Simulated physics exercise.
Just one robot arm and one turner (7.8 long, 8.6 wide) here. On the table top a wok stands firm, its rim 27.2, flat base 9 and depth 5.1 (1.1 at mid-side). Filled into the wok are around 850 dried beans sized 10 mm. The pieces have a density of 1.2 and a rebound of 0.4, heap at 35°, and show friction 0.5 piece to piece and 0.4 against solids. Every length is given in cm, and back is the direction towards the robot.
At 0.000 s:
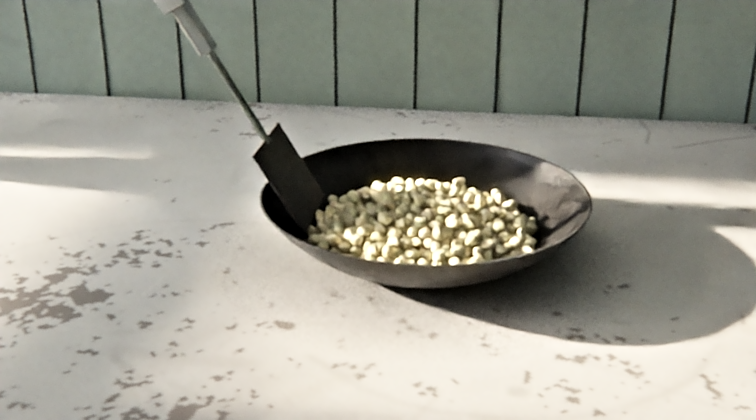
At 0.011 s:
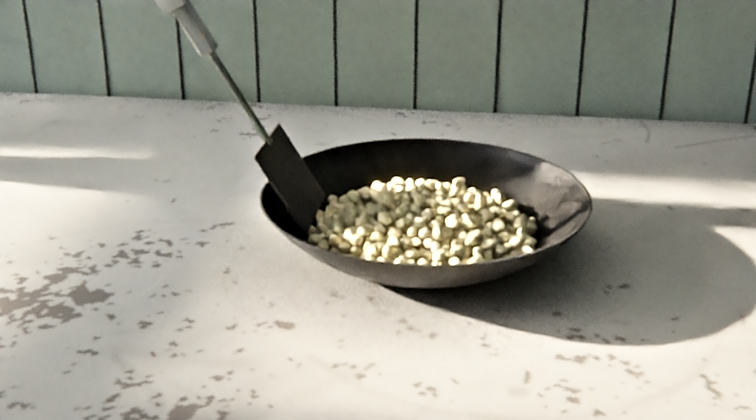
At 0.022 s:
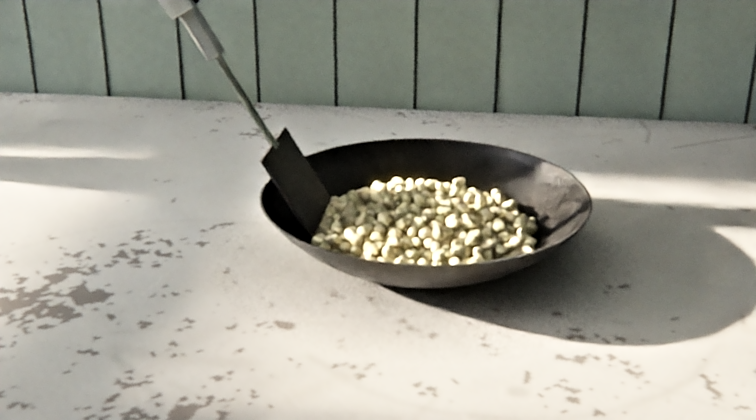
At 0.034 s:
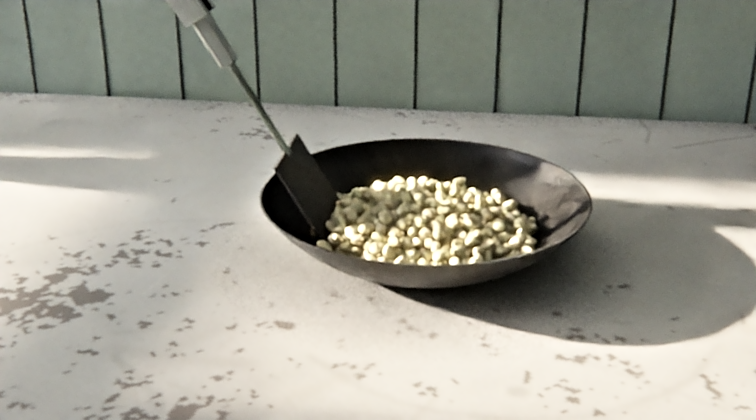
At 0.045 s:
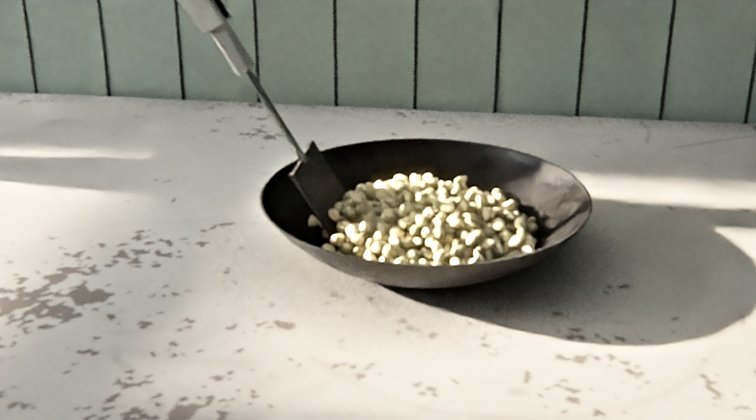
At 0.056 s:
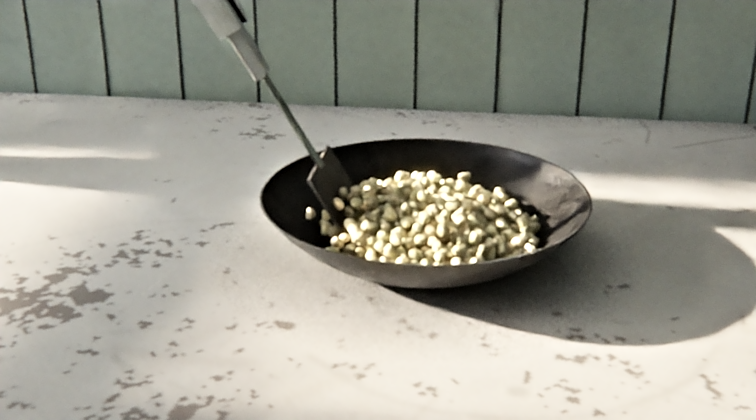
A robot arm pushes a dark turner rightward into pale dried beans in a black wok.
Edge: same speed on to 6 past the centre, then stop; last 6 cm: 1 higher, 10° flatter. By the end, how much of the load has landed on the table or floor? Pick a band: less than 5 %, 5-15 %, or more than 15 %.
It falls in the band more than 15 %.
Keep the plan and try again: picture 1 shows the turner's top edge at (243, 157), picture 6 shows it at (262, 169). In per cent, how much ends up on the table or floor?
Close to 10 in a hundred.
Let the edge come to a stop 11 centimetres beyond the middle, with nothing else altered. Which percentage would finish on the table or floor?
Estimate: Approx. 55 %.
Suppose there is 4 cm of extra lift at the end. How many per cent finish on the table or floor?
It comes to near 25 percent.
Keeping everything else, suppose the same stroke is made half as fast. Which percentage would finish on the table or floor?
In that case, close to 10 per cent.
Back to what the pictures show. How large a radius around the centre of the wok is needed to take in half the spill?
Looks like roughly 22 centimetres to me.
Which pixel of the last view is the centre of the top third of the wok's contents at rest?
I'd say around pixel (532, 211).
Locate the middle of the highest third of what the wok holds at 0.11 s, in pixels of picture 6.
I'd say close to (468, 205).
After 0.08 s, sloping 59°, highest piece 8 above the table; 851 in the wok.
After 0.11 s, sloping 56°, highest piece 10 above the table; 851 in the wok.
After 0.32 s, sloping 49°, highest piece 19 above the table; 647 in the wok, 175 on the table or floor, 29 on the blade or in flight.
After 1.38 s, sloping 49°, highest piece 6 above the table; 645 in the wok, 206 on the table or floor.
In the end, 645 in the wok, 206 on the table or floor. That is 24 % on the table or floor.
